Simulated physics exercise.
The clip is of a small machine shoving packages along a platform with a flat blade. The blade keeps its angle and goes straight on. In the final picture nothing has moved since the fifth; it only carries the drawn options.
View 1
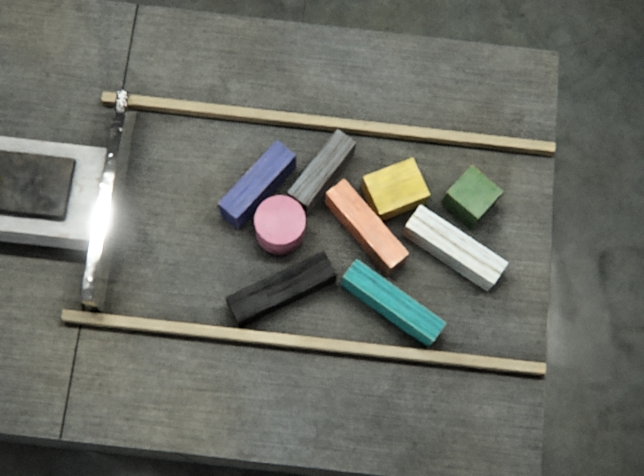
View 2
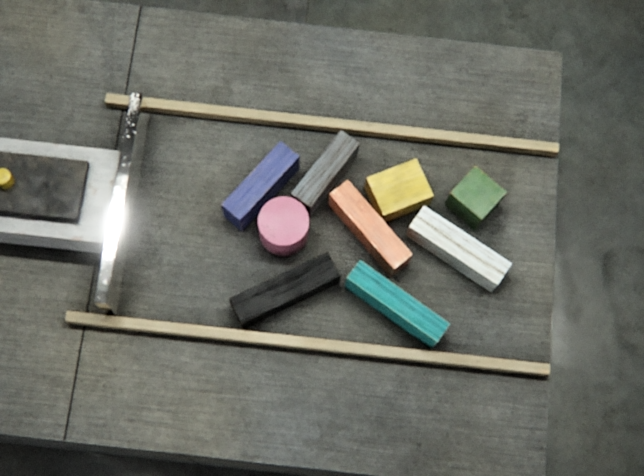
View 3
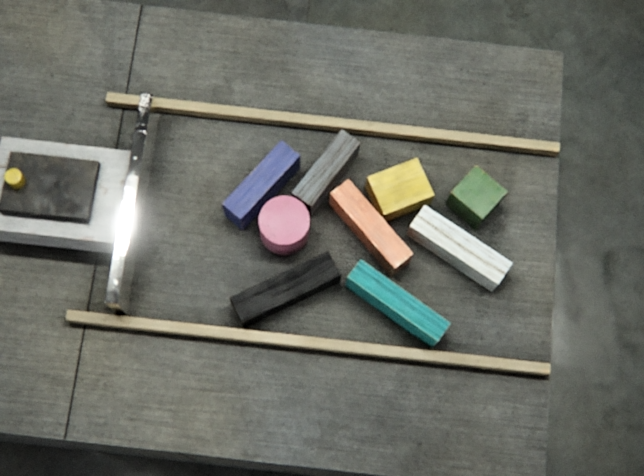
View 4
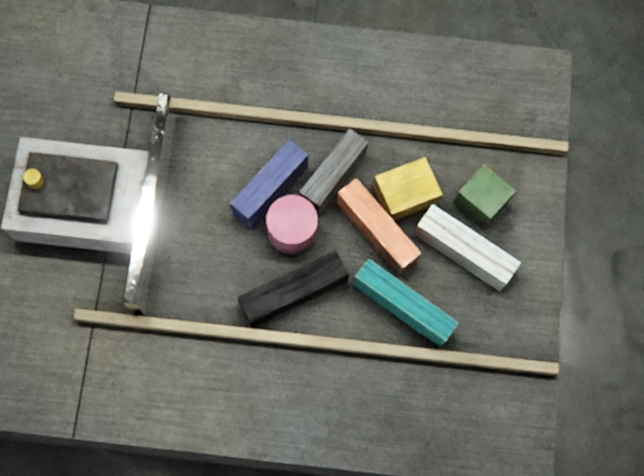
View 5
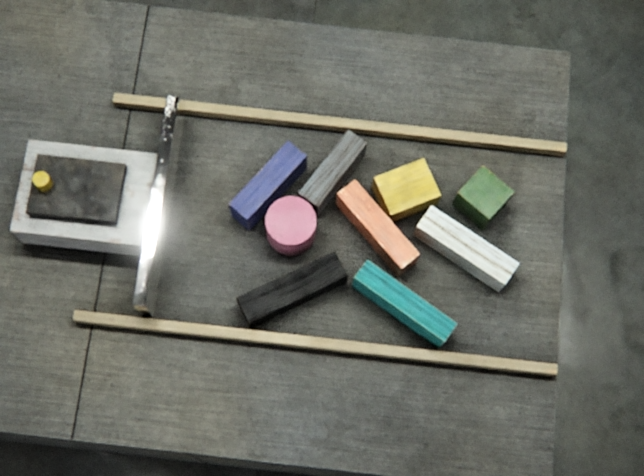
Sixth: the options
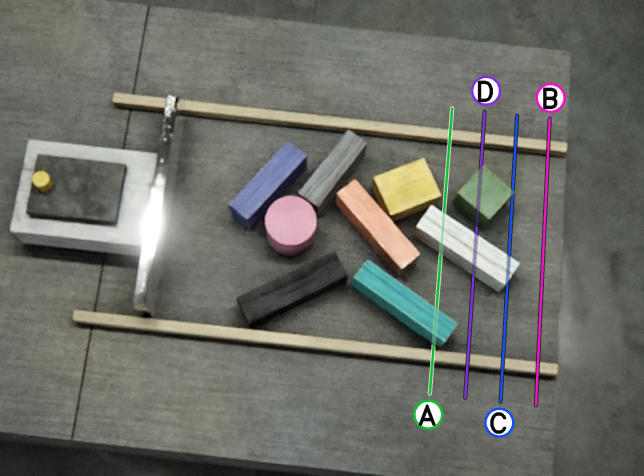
At the start, a small machine with a flat upright blade sits at the left of a grey platform, short of a loose cluster of coloured blocks and a pink canister between two wooden rails. The machine then slides slowly rightward, narrowing the gap, while the packages stay unmoved and untouched.
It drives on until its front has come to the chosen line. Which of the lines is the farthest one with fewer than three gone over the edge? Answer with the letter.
A.
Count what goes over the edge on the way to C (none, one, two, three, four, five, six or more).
By then, five.
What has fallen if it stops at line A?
The green crate goes over.
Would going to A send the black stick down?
No.
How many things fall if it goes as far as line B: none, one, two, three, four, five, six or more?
Six or more.
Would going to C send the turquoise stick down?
By then, yes.
On the marked copy, A at (442, 245); B at (543, 256); C at (509, 252); D at (475, 249).
Following A. Soon after the start, robot (187, 201); black stick (310, 287); blue bar (286, 186).
Later, robot (291, 213); turquoise stick (492, 320); green crate (497, 195).
In the end, robot (370, 222); green crate over the edge; white stick (560, 246); one fallen.
As for the rest, B drops eight; C drops five; D drops four.
